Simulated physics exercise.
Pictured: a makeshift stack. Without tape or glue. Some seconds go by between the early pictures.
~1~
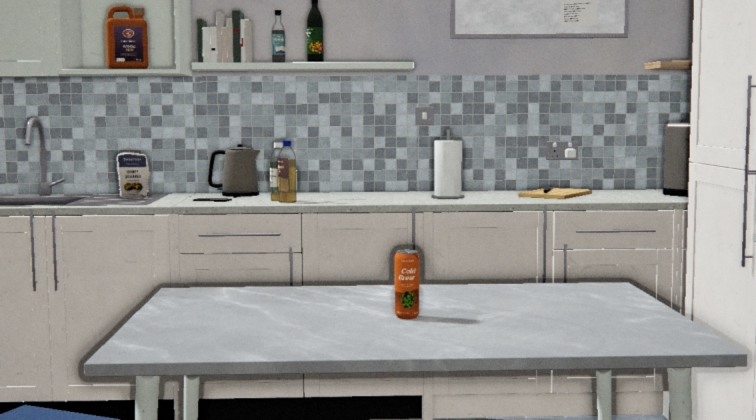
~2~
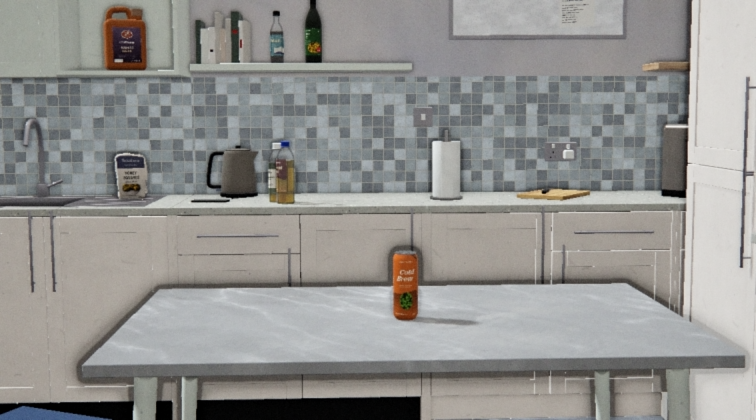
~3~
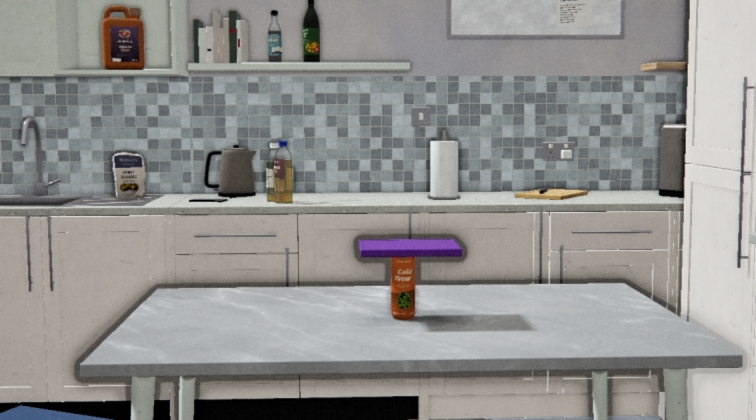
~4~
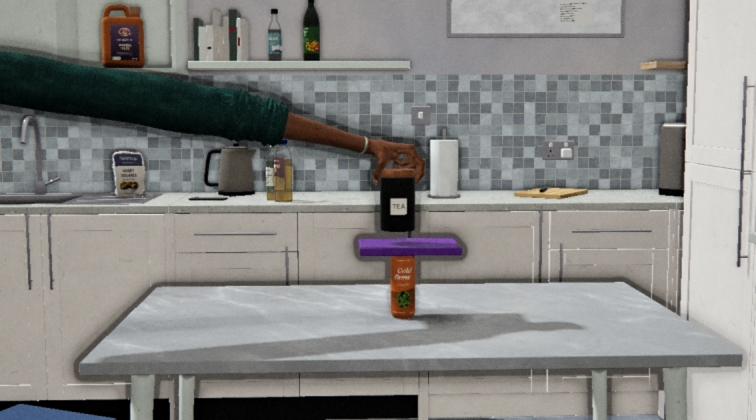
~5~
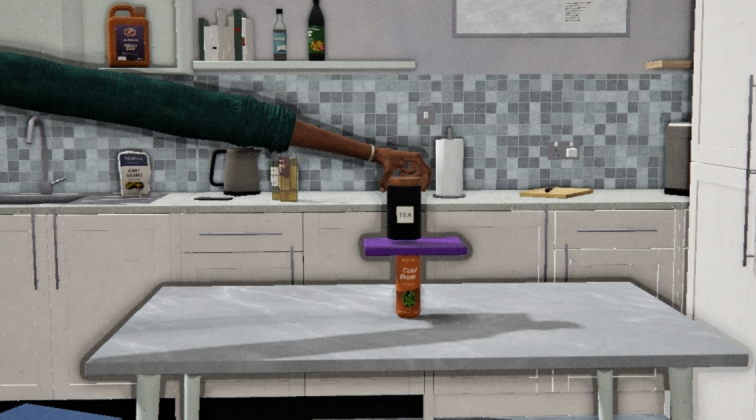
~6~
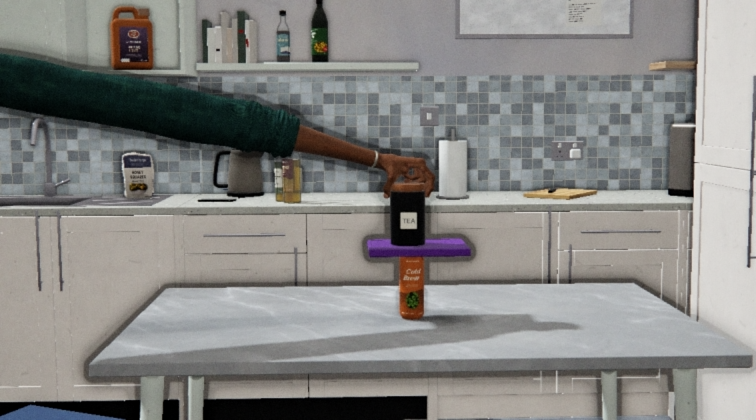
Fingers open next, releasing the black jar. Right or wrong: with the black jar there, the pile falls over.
Wrong, the pile stays up.
Then, 0.50 s past the last view, nothing moves.
Then, 1.30 s past the last view, black jar resting near (407, 214).
Finally, all 3 still in place. Final places as the last picture's camera would see them, black jar near (407, 214). The stack keeps its balance.
